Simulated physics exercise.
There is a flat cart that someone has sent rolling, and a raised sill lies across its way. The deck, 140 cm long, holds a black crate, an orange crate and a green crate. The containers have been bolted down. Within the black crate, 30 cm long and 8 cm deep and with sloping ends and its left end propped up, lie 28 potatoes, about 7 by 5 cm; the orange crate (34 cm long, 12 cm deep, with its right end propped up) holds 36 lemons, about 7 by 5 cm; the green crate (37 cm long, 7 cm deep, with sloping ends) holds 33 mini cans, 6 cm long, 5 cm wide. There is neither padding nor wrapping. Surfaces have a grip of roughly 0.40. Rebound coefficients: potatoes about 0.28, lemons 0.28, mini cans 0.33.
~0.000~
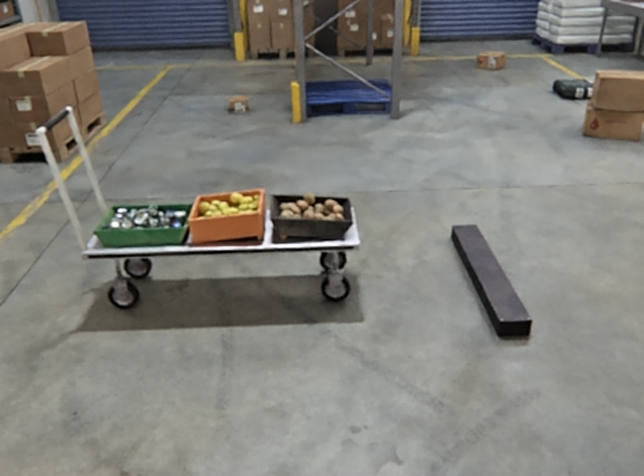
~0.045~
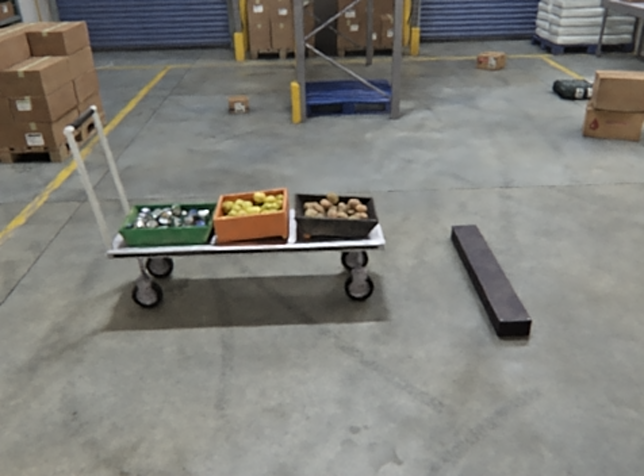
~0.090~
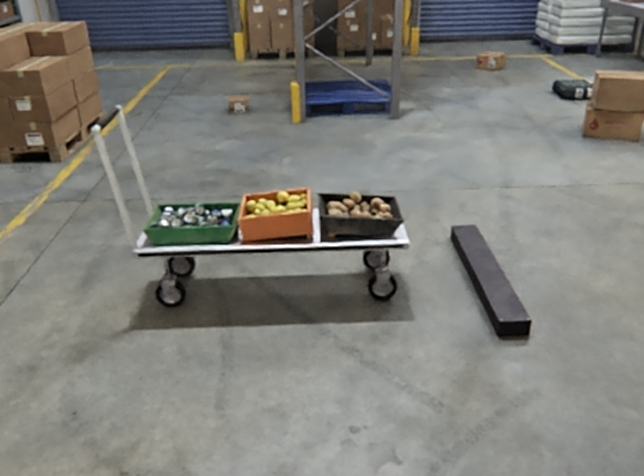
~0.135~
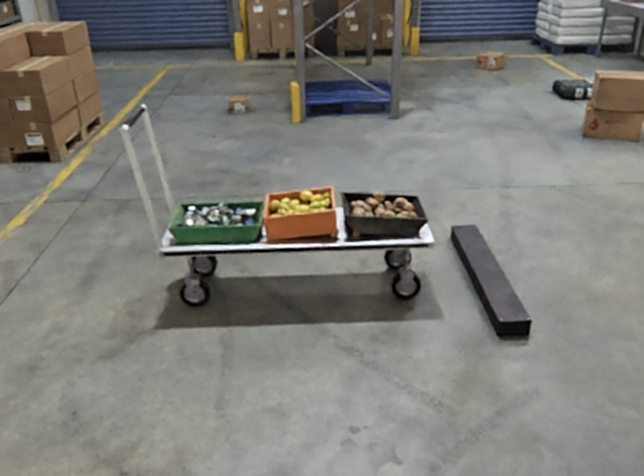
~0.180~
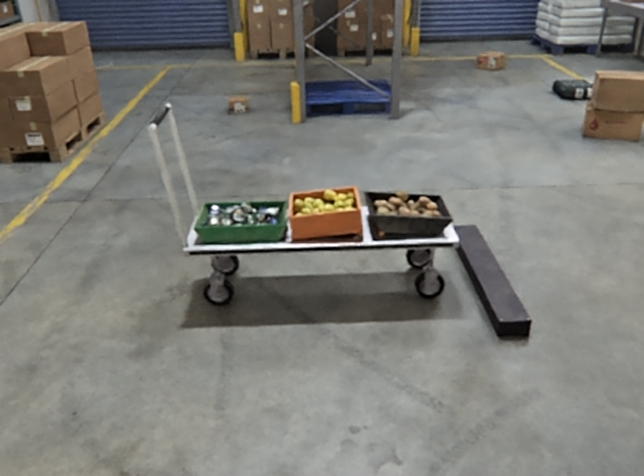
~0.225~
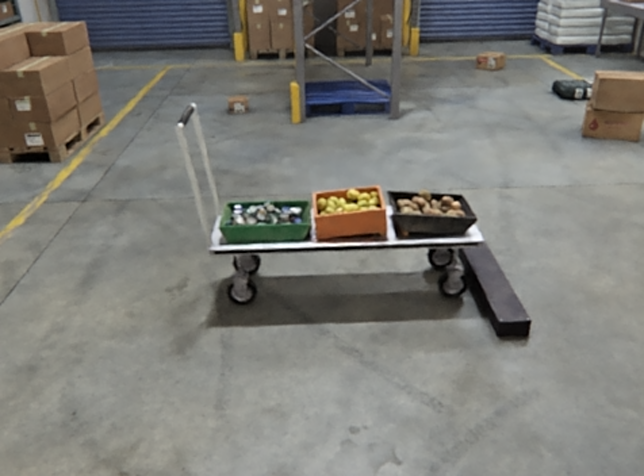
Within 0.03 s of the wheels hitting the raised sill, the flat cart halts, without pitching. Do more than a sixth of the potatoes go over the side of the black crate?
My money is on the escaped share going north of a sixth.
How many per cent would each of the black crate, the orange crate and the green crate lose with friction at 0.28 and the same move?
Black crate 40, orange crate 0, green crate 40 per cent.
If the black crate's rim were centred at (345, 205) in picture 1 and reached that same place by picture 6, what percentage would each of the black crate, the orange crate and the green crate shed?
Black crate 20, orange crate 0, green crate 10 per cent.
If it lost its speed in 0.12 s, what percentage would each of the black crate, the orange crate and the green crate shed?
In that case black crate 30, orange crate 0 and green crate 10 per cent.
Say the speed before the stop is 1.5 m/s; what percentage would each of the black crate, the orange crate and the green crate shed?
Black crate 10 %, orange crate 0 %, green crate 0 %.
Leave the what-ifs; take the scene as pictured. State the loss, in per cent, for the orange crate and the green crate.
Roughly: Orange crate 5 %, green crate 20 %.
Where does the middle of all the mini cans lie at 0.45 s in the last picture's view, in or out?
They're centred near (305, 213).
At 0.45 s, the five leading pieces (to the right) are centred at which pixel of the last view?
Their centre is around (511, 180).
After 0.23 s, impact.
After 0.33 s, black crate 26 in, 2 out, orange crate 36 in, 0 out and green crate 33 in, 0 out.
After 0.45 s, black crate 21 in, 7 out, orange crate 35 in, 1 out and green crate 28 in, 5 out.
After 0.68 s, black crate 20 in, 8 out, orange crate 35 in, 1 out and green crate 26 in, 7 out.
Outcome (at 1.19 s), black crate 20 in, 8 out, orange crate 35 in, 1 out and green crate 26 in, 7 out. Asked share, 8 of 28, 29 per cent.
